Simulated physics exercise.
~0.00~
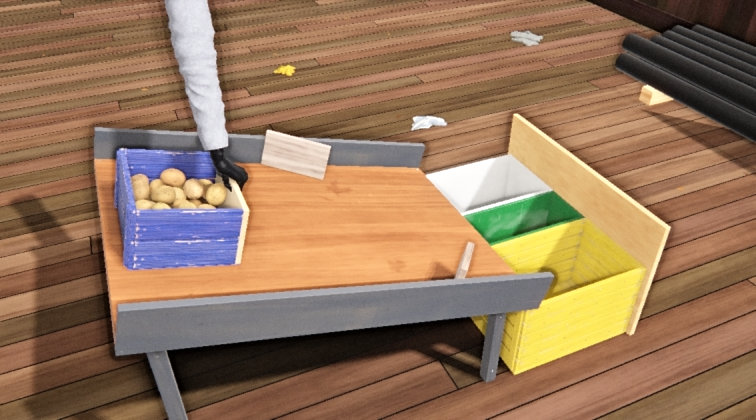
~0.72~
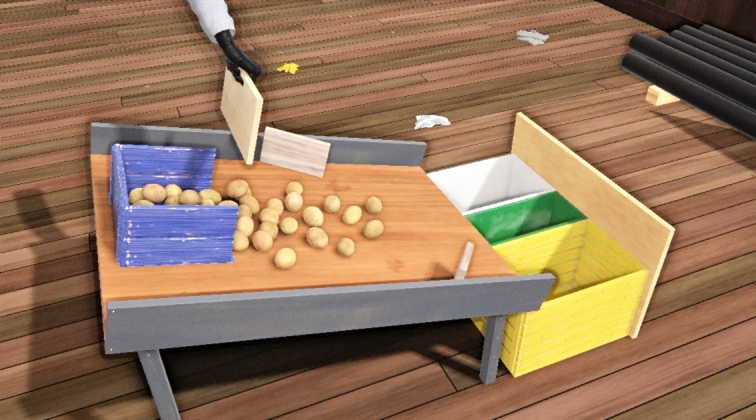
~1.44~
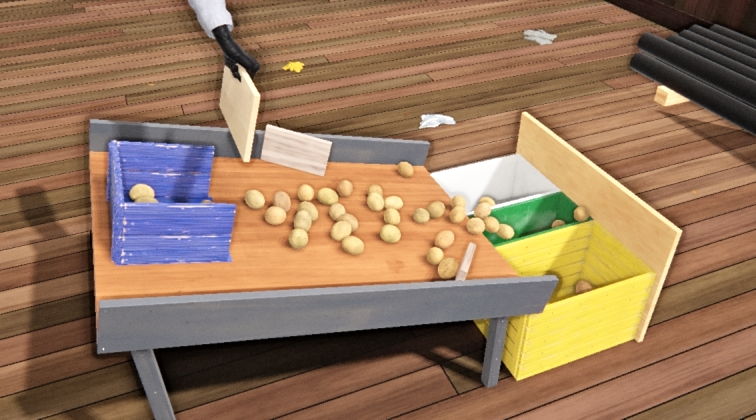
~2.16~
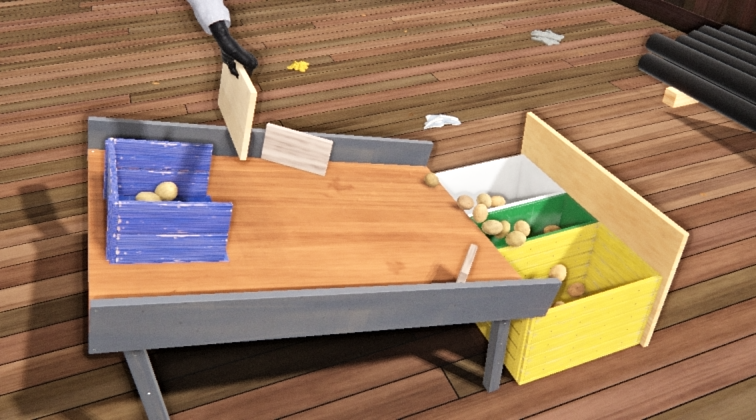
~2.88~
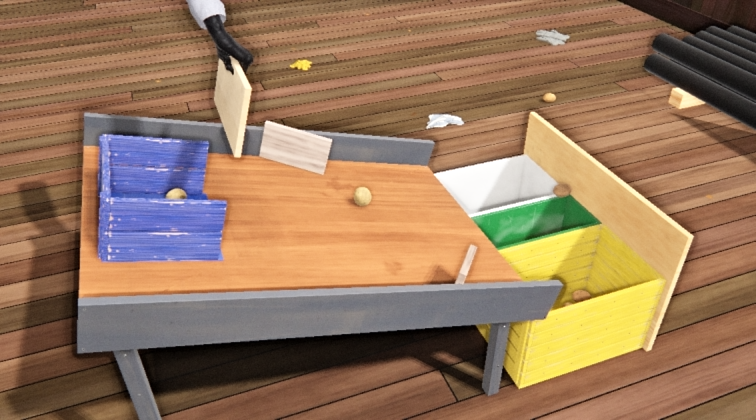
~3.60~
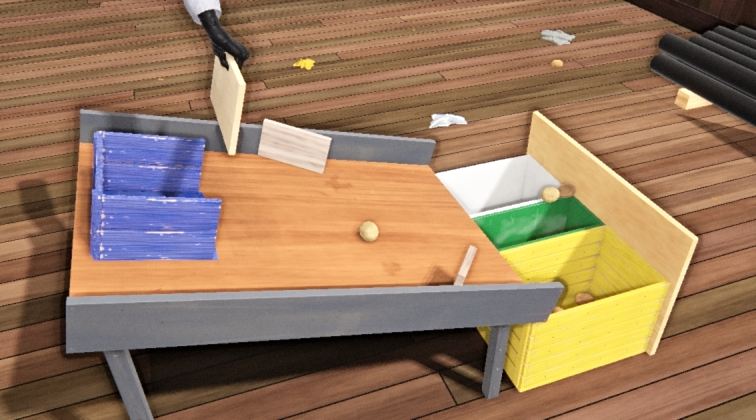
On a plank floor, a sloping wooden table holds a blue pen full of potatoes at its left end, with white, green and yellow bins waiting below its right end. A black-gloved hand lifts the pen's wooden gate clear and holds it above the table. The potatoes spill out and roll right across the boards in a loose spread. They drop over the edge into the bins, while one ends up on the floor beyond. At the end the pen looks empty, and a lone potato still sits on the slope.
